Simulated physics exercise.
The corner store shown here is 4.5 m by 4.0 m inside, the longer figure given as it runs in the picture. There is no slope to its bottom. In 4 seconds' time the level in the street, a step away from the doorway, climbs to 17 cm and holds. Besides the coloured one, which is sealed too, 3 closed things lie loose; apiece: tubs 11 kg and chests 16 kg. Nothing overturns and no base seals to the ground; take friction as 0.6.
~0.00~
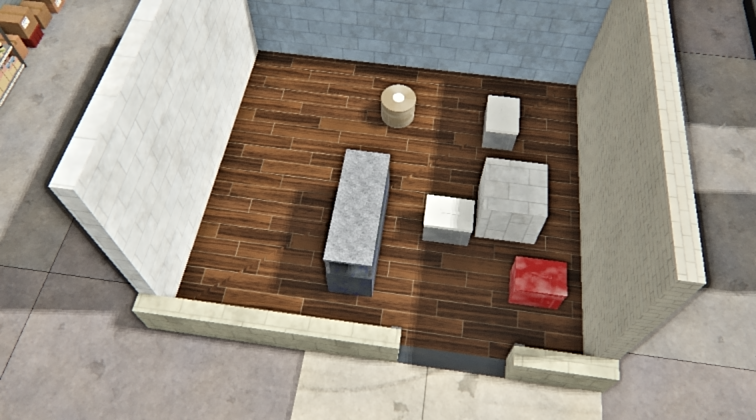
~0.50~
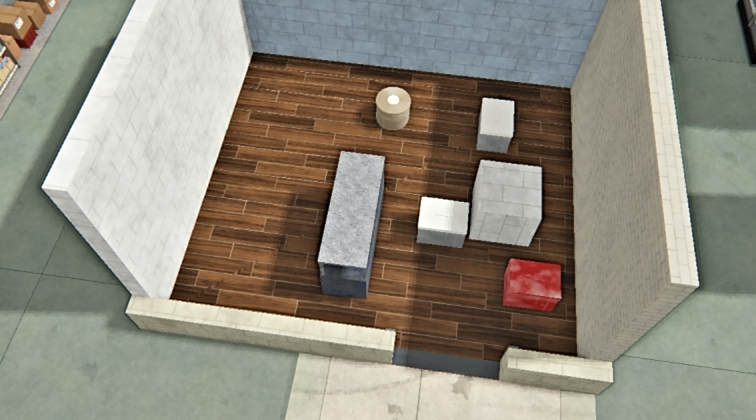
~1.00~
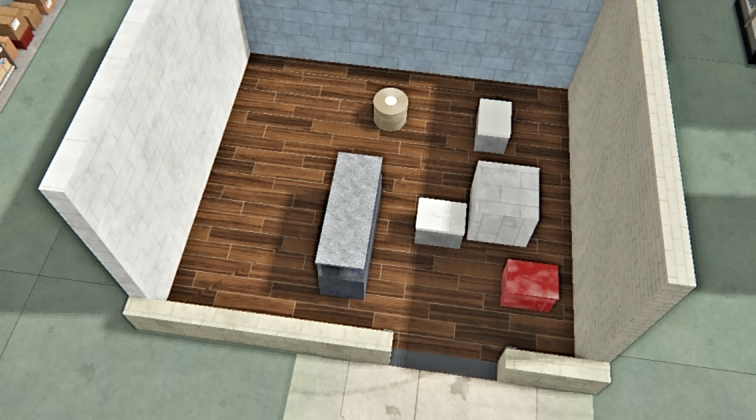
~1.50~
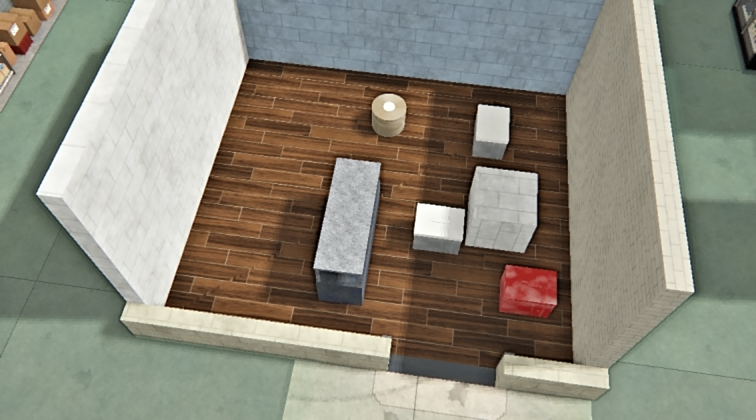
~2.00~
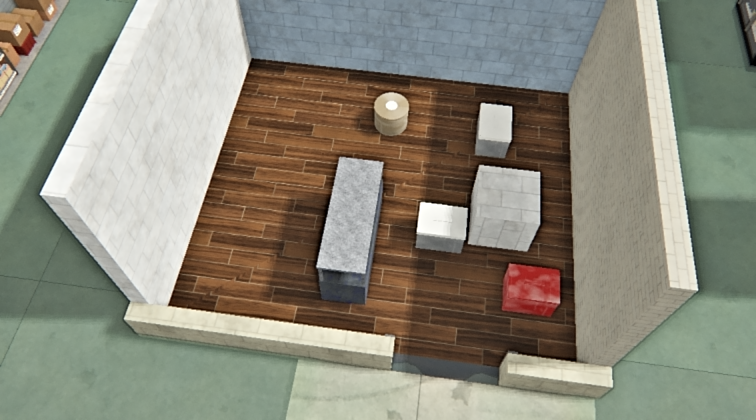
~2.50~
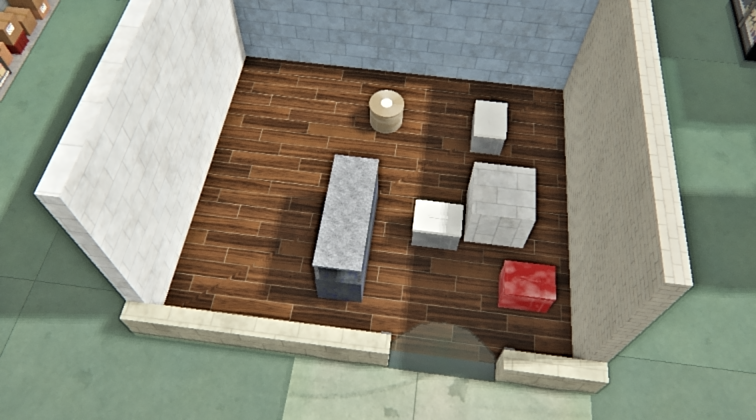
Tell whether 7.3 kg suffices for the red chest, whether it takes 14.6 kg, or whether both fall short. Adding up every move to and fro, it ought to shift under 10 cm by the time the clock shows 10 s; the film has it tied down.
Both fall short.
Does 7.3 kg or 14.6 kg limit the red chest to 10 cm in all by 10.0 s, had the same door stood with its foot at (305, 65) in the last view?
So the light mass does it.
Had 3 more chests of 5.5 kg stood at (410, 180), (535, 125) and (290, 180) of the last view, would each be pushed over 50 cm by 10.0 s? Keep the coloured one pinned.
Spot one crosses the limit, spot two stays inside, spot three stays inside.
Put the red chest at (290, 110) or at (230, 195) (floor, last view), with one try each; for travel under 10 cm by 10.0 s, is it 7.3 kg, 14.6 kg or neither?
First try the heavier suffices, second try both suffice.
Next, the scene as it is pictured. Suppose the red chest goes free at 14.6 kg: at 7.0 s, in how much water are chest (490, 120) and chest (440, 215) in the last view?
2 and 4 cm.
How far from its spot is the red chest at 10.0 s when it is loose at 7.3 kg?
About 5 cm off its spot.
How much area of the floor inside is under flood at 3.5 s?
Somewhere around 1.5 m2, roughly.
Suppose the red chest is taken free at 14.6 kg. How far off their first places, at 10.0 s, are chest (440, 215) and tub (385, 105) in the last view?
Respectively 200 and 10 centimetres.
After 3.5 s the red chest would be 0 cm from its start with 7.3 kg and 0 cm from its start with 14.6 kg; 1 cm of water round it then.
After 4.5 s the red chest would be 6 cm from its start with 7.3 kg and 0 cm from its start with 14.6 kg; 3 cm of water round it then.
After 7.0 s the red chest would be 36 cm from its start with 7.3 kg and 38 cm from its start with 14.6 kg; 7 cm of water round it then.
After 10.0 s the red chest would be 7 cm from its start with 7.3 kg and 42 cm from its start with 14.6 kg; 9 cm of water round it then.
